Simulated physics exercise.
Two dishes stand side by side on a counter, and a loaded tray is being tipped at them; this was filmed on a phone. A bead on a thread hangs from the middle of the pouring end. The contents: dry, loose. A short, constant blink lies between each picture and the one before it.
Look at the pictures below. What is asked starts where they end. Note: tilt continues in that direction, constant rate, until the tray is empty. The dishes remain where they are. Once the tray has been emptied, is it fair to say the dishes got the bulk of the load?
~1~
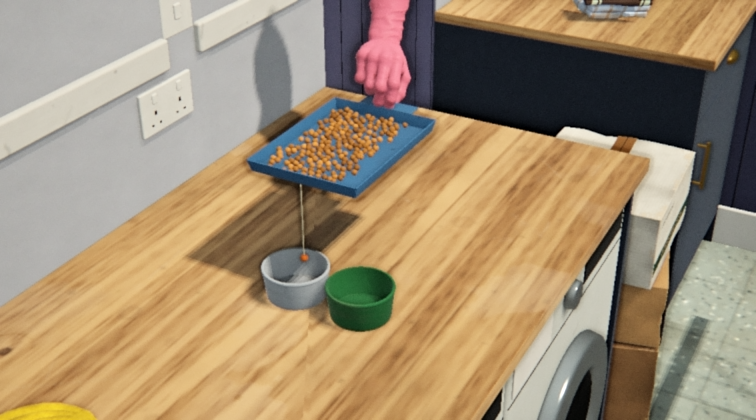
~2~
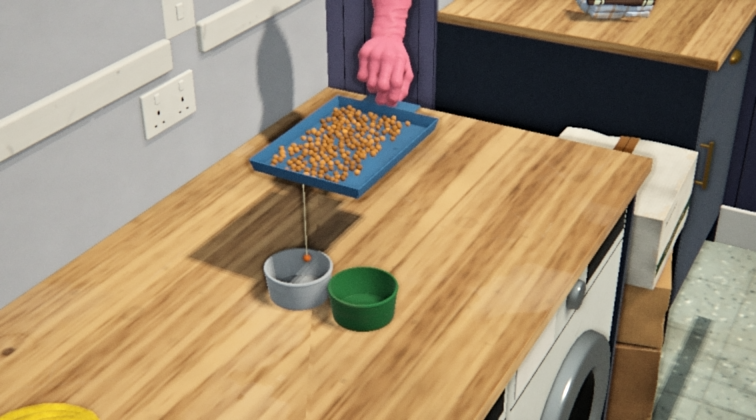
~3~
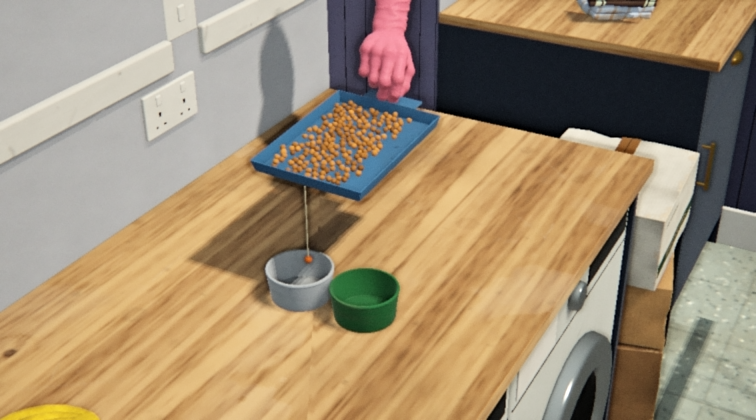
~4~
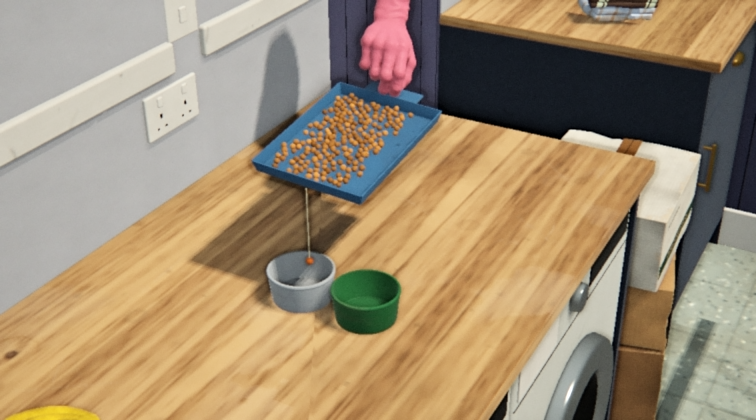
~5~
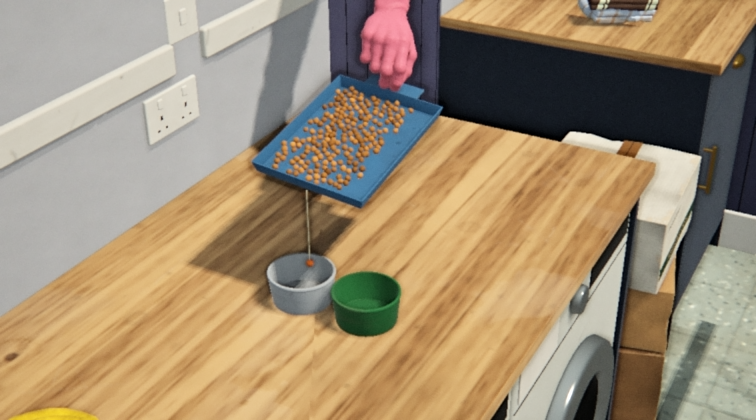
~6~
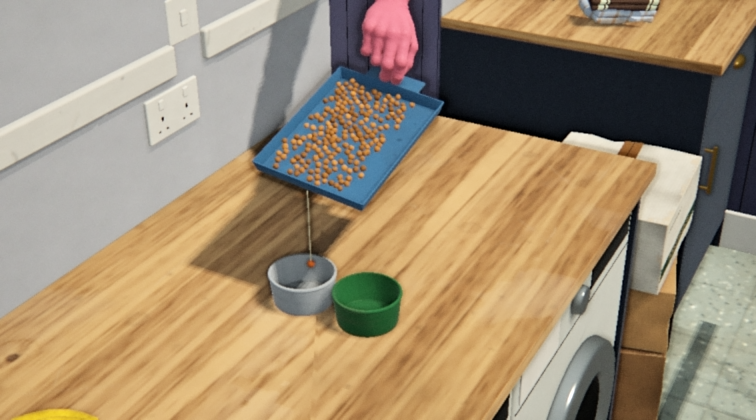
Yes. The greater share ends up in the dishes.
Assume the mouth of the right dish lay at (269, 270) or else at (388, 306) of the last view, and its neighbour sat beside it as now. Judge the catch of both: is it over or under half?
In turn: Under half; more than half.
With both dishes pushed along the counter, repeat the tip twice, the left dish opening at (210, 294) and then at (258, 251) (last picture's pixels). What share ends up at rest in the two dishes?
About 0 and 10 per cent respectively.
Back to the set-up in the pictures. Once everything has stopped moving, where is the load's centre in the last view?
I'd put the middle somewhere around (362, 313).
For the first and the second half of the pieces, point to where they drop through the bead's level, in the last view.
Near (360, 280) to start, and near (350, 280) afterwards.
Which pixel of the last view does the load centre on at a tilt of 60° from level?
The load is centred about (348, 170).
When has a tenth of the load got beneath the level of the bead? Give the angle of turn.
My estimate is some 85 degrees.
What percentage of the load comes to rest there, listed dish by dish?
Looks like close to 0 % lands in the left dish and close to 80 % in the right one.
Soon, tray tipped steeply; nearly all on the tray; a stray few in the air.
A while on, tray tipped right over; most on the tray; a small part in the right dish; a stray few outside both; a stray few in the air.
Towards the end, tray tipped past a quarter turn; most in the right dish; a stray few in the left dish; about a quarter outside both.
Finally, tray tipped past a quarter turn; most in the right dish; a stray few in the left dish; about a quarter outside both.
